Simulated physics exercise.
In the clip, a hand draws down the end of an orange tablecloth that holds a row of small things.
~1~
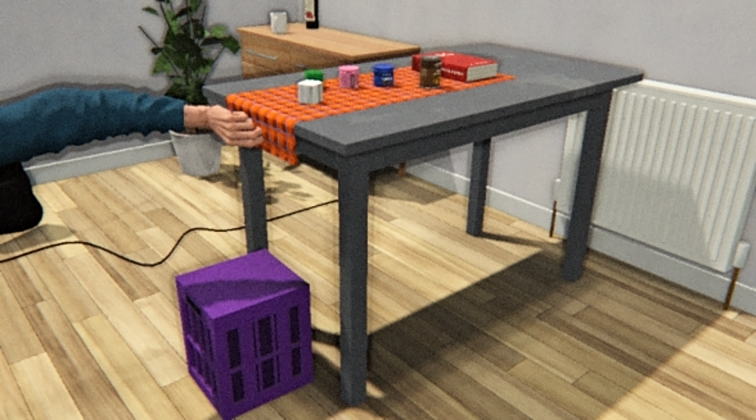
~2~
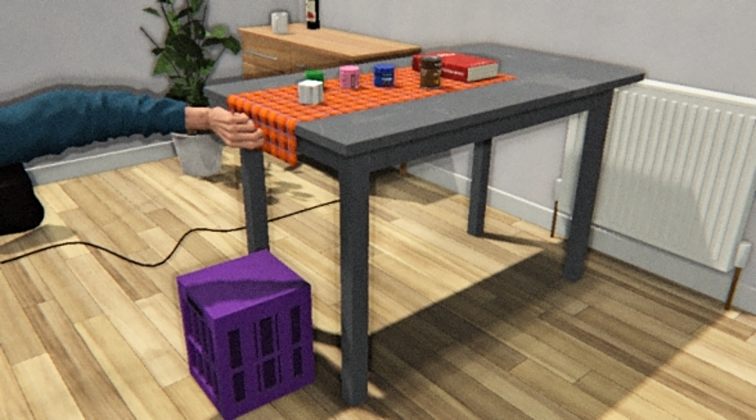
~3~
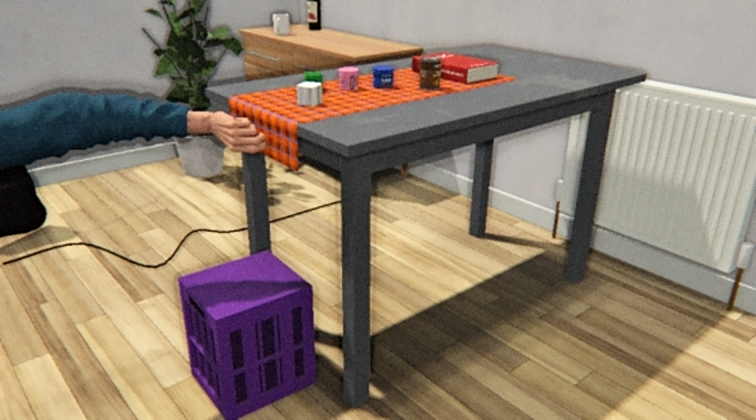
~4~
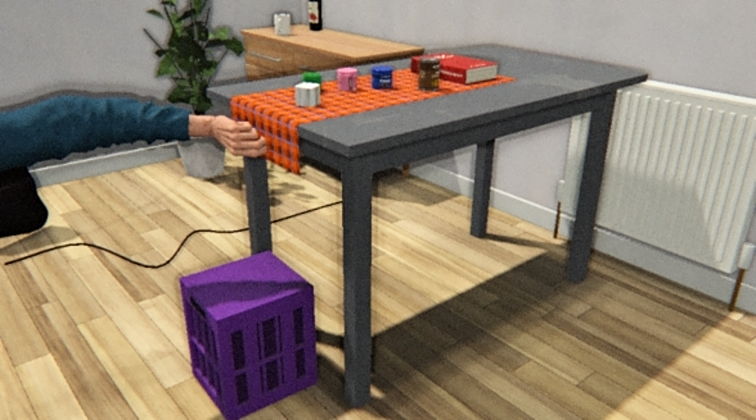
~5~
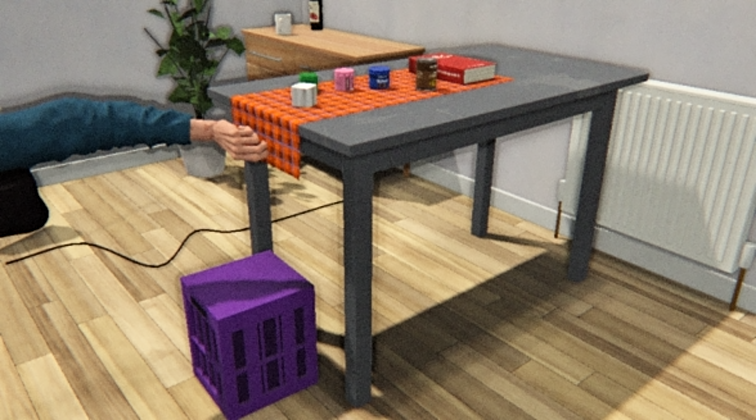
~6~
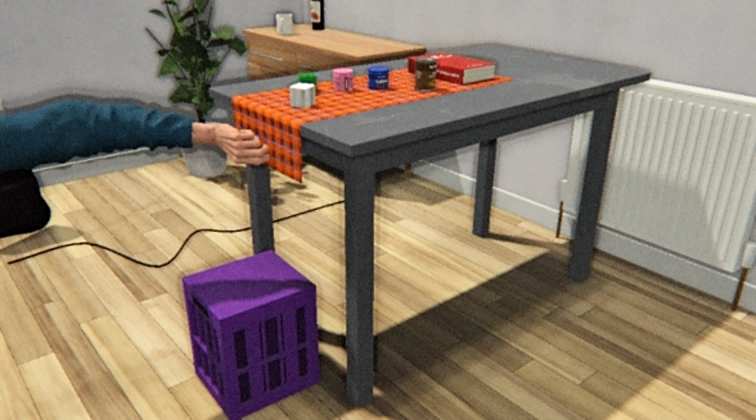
A hand gripped the end of an orange checked tablecloth on a gray table and drew it slightly downward, while the small cubes, pots and brown can on it shifted barely to the left.
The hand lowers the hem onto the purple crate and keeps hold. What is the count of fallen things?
I expect three of them not to stay on top.
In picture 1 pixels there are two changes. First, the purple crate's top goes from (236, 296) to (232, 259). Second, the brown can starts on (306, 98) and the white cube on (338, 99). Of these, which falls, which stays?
The brown can is lost, the white cube is lost.
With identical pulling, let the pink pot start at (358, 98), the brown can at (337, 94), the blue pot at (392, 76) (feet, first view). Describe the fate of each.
Pink pot dropped, brown can dropped, blue pot kept.
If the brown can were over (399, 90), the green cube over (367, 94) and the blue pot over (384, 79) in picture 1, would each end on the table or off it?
Record - brown can retained; green cube lost; blue pot retained.
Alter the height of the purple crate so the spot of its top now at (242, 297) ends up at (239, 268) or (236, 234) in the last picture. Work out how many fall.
The tally is 2 and 1.
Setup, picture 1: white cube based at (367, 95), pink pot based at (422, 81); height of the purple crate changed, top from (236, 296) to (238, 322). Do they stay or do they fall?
White cube: Lost; pink pot: Safe.
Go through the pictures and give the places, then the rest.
Hem (297, 166); white cube (310, 83); green cube (314, 72); pink pot (349, 68); blue pot (384, 66); brown can (431, 57); top of the crate (236, 296), in the first picture.
Hem (297, 167); white cube (310, 83), in the second picture.
Hem (298, 172); green cube (313, 73), in the third picture.
Hem (300, 176); pink pot (347, 70); top of the crate (240, 298), in the fourth picture.
Hem (300, 180); blue pot (379, 68), in the fifth picture.
Hem (302, 184); white cube (303, 86); green cube (307, 75); pink pot (343, 70); blue pot (379, 69); brown can (426, 59), in the sixth picture.
A little later, hem near (268, 194); all still up.
Next, hem near (270, 238); white cube and green cube gone.
Later still, hem on the crate; white cube, green cube and pink pot gone.
When it is over, hem on the crate; white cube, green cube and pink pot gone. The count of fallen things is three.
